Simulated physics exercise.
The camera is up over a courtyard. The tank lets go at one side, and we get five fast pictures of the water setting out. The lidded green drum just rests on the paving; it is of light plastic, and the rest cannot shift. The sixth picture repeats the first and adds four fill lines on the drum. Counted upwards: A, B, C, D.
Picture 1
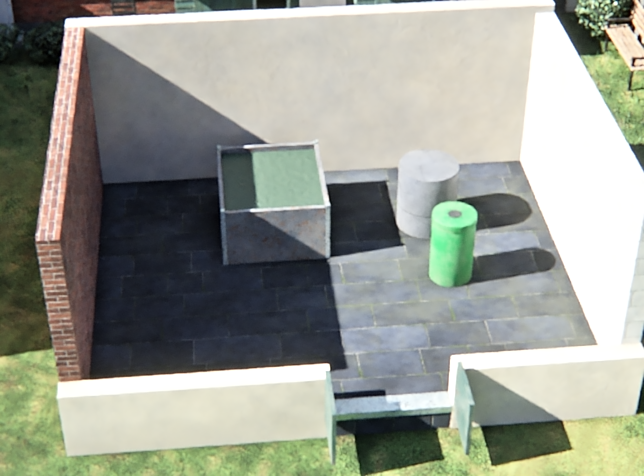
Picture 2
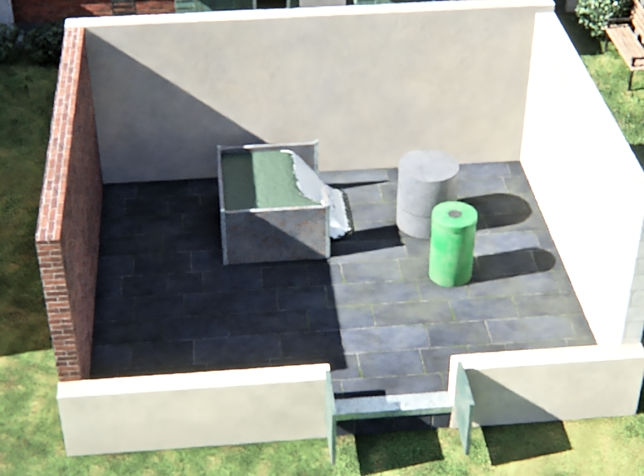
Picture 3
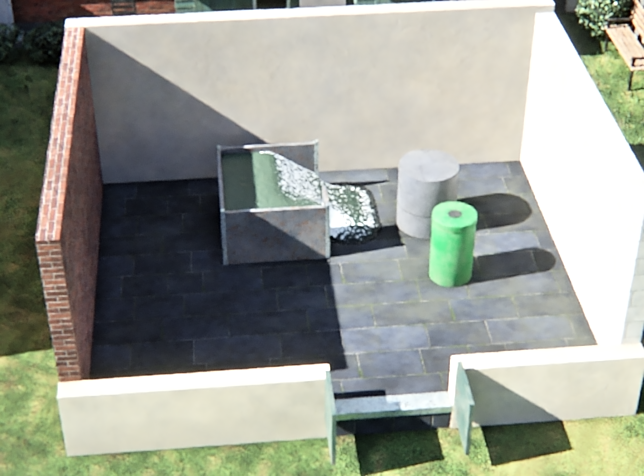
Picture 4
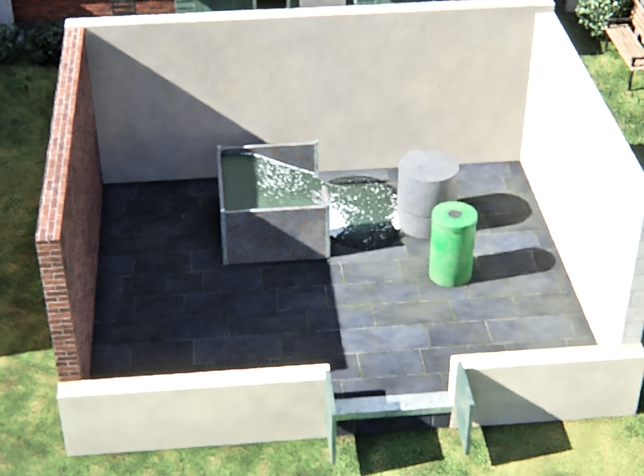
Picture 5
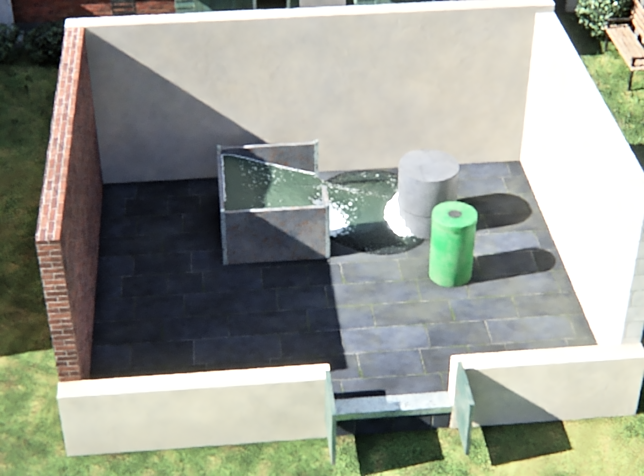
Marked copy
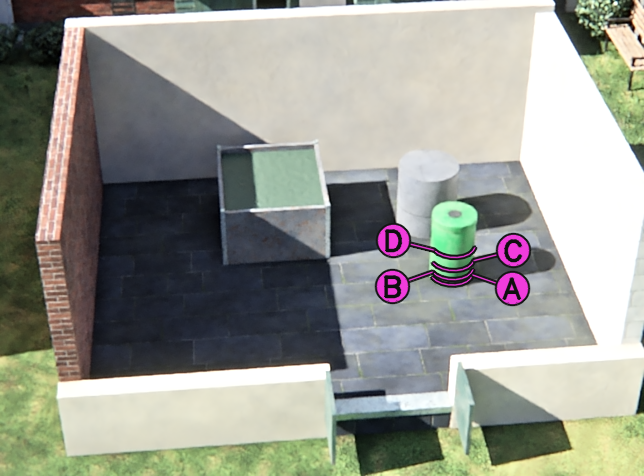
Water pouring from the right side of a square tank and spreading across courtyard paving to the base of a grey cylinder.
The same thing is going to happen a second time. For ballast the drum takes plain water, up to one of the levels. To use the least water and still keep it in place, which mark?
B is the one.
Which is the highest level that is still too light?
A it is.
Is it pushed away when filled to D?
No, that is safe.
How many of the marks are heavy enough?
Three of them.
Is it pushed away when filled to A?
Yes.
On the marked copy, A at (455, 284); B at (455, 279); C at (456, 270); D at (457, 257); from the bottom up A, B, C, D.
With A, it is pushed about 6 times its own width away.
With B, it does not move.
With C, it does not move.
With D, it does not move.
